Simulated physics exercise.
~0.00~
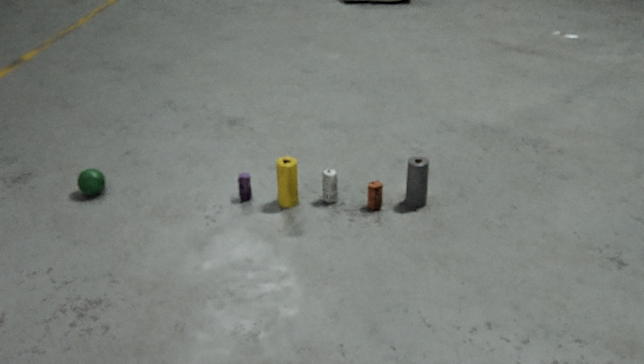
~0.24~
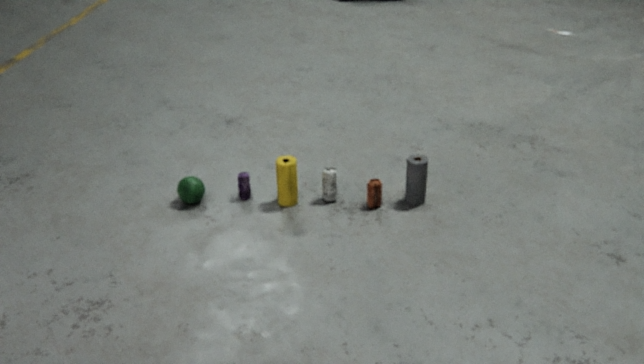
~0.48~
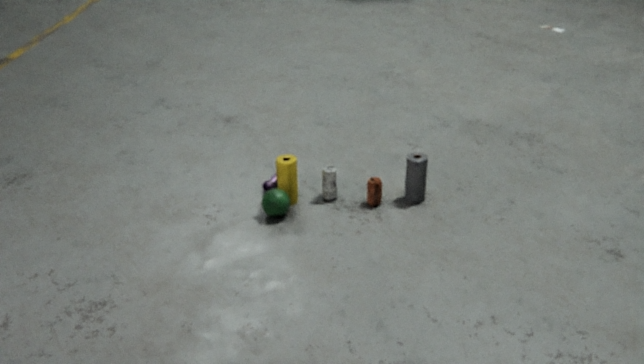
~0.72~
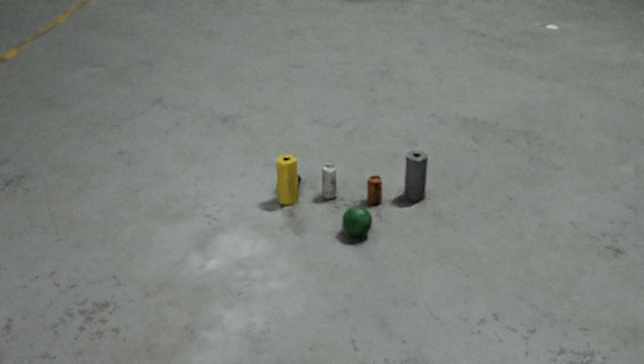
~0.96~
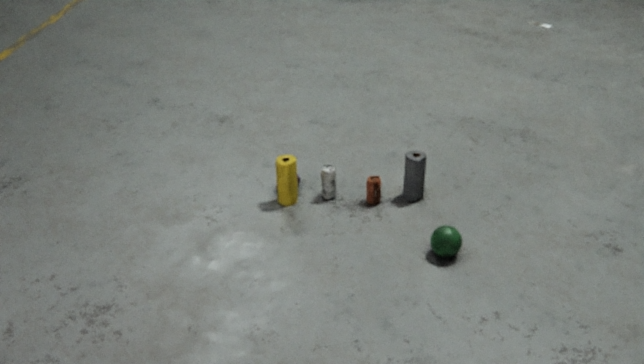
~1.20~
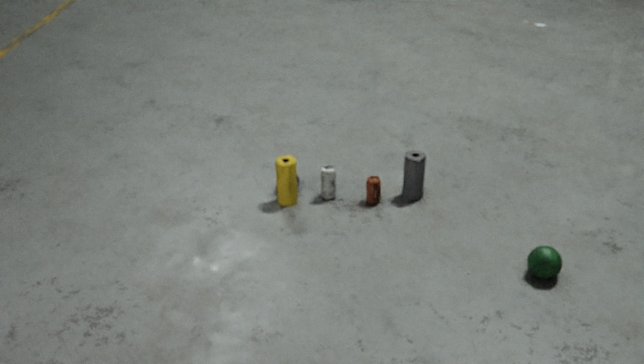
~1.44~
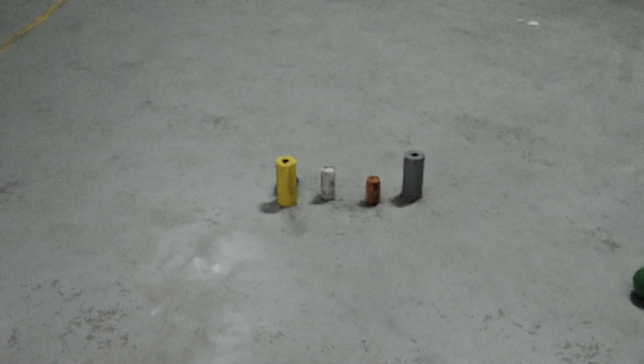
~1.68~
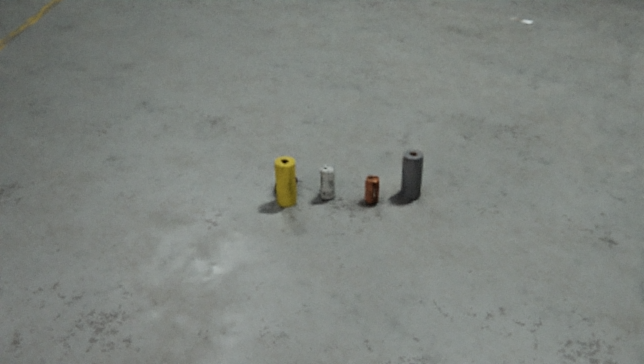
A green ball rolled in from the left along a grey floor and knocked over the small purple can at the end of a row, then veered past the front and out at the right, leaving the yellow roll, white can, orange can and grey roll standing.
